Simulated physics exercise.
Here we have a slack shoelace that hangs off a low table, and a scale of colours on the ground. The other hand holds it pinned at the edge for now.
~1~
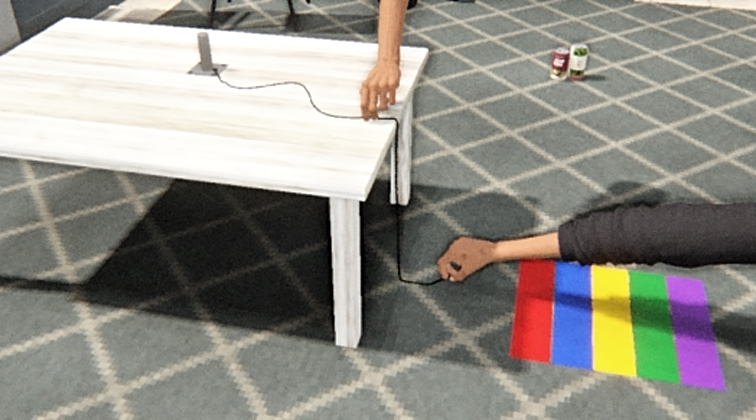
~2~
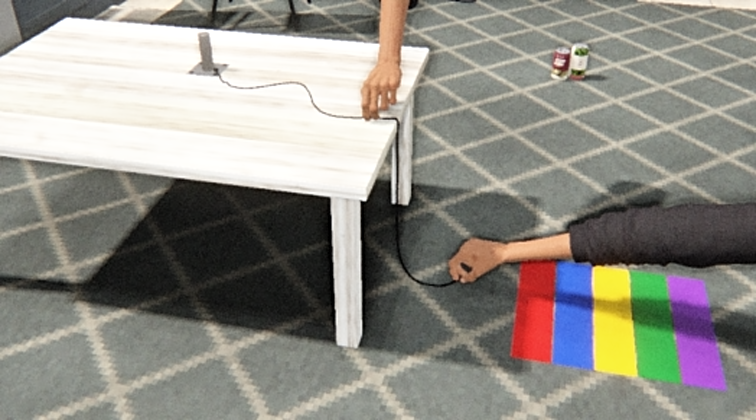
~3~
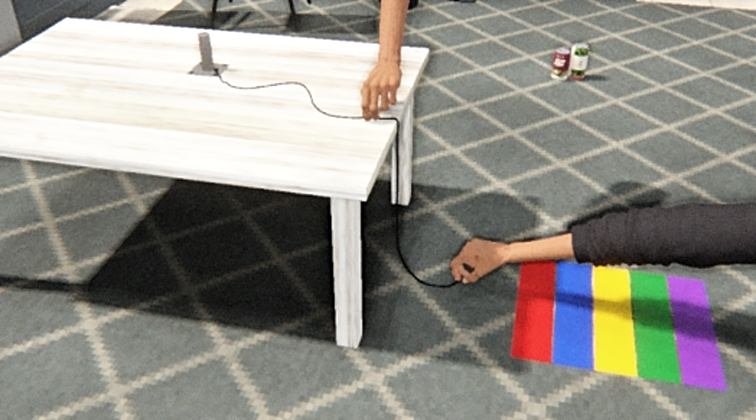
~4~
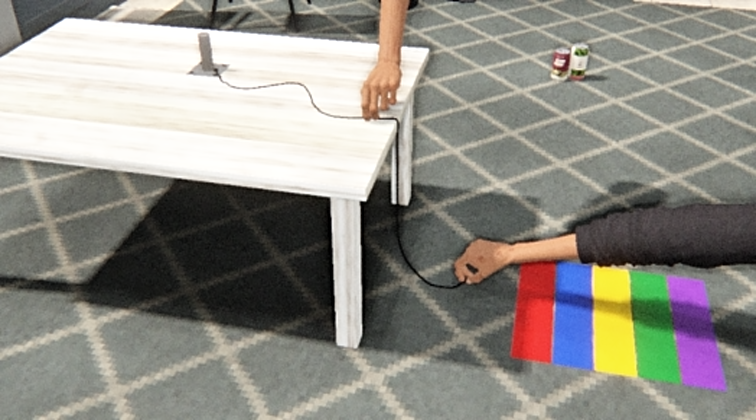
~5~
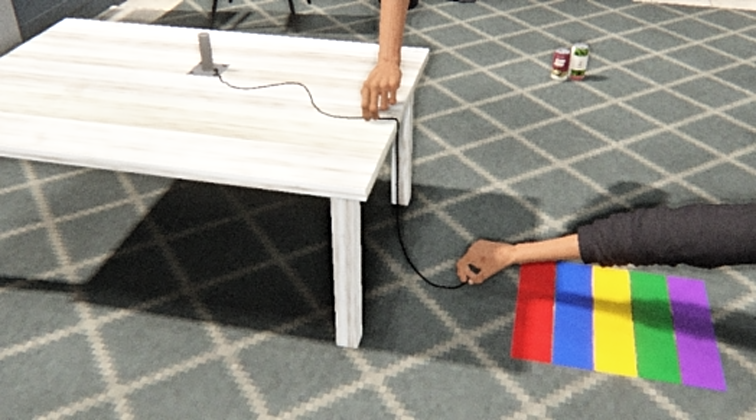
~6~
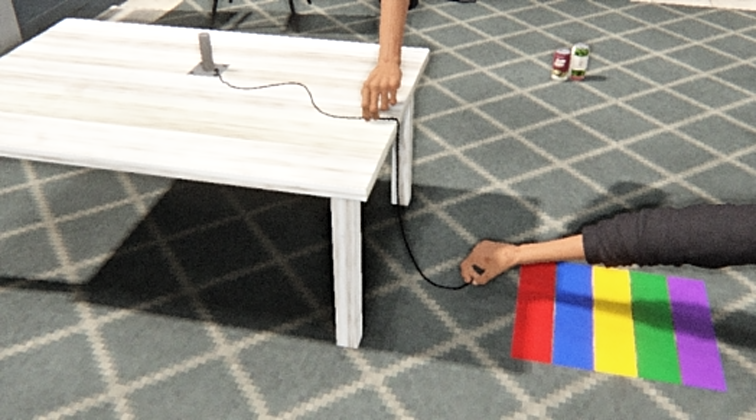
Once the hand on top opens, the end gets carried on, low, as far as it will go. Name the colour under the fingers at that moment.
Yellow.
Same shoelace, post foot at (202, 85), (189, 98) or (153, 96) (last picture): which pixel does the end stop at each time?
Places per try: (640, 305); (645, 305); (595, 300).
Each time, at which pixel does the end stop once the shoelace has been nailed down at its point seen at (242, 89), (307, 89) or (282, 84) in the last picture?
The places are (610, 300), (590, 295) and (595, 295).
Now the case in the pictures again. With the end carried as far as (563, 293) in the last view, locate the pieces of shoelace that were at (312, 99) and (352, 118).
They end up close to (343, 104) and (400, 123).
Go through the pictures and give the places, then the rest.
In the first frame, end (449, 277); red (531, 339); blue (572, 346); yellow (614, 352); green (657, 358); purple (699, 365).
In the second frame, end (460, 278); shoelace through (227, 83) (298, 83) (323, 113) (398, 130) (397, 202) (403, 266).
In the third frame, end (462, 278).
In the fourth frame, end (466, 279); shoelace through (227, 83) (298, 84) (323, 113) (397, 130) (397, 202) (410, 265).
In the fifth frame, end (468, 279).
In the sixth frame, end (472, 280); shoelace through (227, 83) (298, 84) (324, 113) (398, 130) (398, 202) (416, 266).
A little later, end near (564, 293); over blue.
Next, end near (601, 298); over yellow.
When it is tight, end near (624, 301); over yellow. The yellow one.
